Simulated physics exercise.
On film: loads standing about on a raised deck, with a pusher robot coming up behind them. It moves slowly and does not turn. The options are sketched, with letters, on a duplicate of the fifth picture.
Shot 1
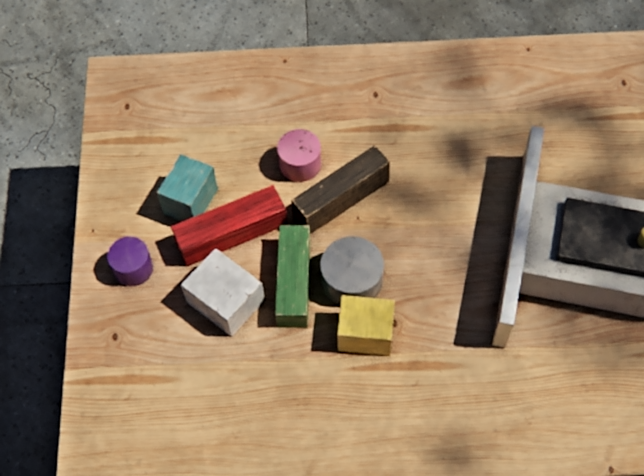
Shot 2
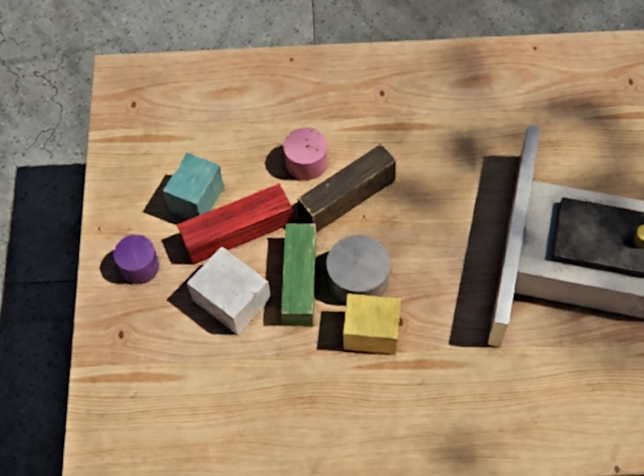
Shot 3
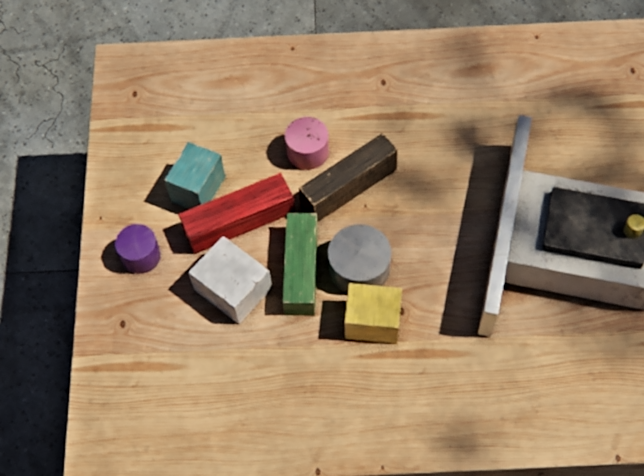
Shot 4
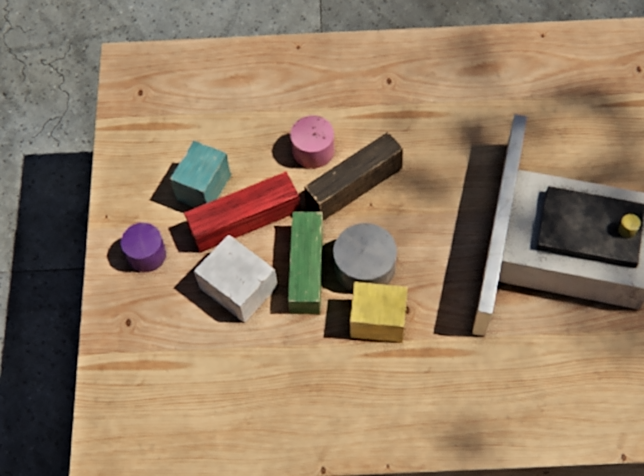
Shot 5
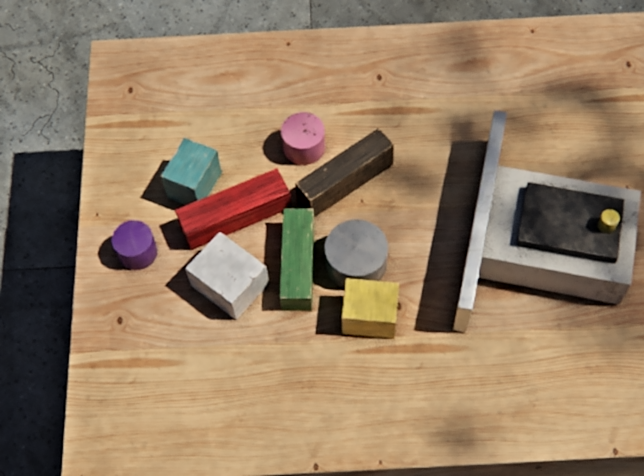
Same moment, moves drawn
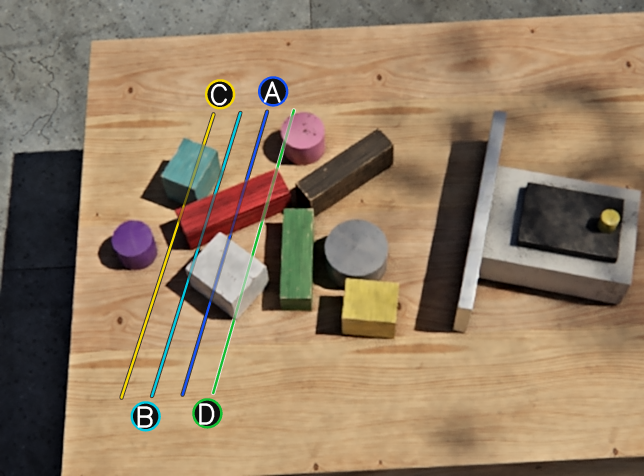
A pale wooden deck with a grey concrete floor beyond its edge is seen from high above. On the left and centre stand a turquoise crate, purple, pink and grey canisters, red, black and green bars, and white and yellow blocks, with a grey robot with an upright front plate at right. The robot creeps left without turning, the loads stay put, and the camera shifts slightly.
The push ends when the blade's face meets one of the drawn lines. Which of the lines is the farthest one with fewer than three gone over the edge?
As far as mark C.
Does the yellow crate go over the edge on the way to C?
No.
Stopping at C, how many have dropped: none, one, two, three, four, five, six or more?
Two.
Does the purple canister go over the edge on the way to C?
Yes.
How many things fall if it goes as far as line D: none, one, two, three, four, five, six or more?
The count is none.
On the copy, A at (227, 244); B at (199, 245); C at (170, 246); D at (256, 242).
On C. First, robot (448, 226); white crate (222, 276); yellow crate (316, 309).
Then, robot (334, 232); purple canister (120, 239); white crate (120, 283).
Finally, robot (245, 236); white crate over the edge; purple canister over the edge; two fallen.
By contrast, A is within the limit but short; B is within the limit but short; D is within the limit but short.
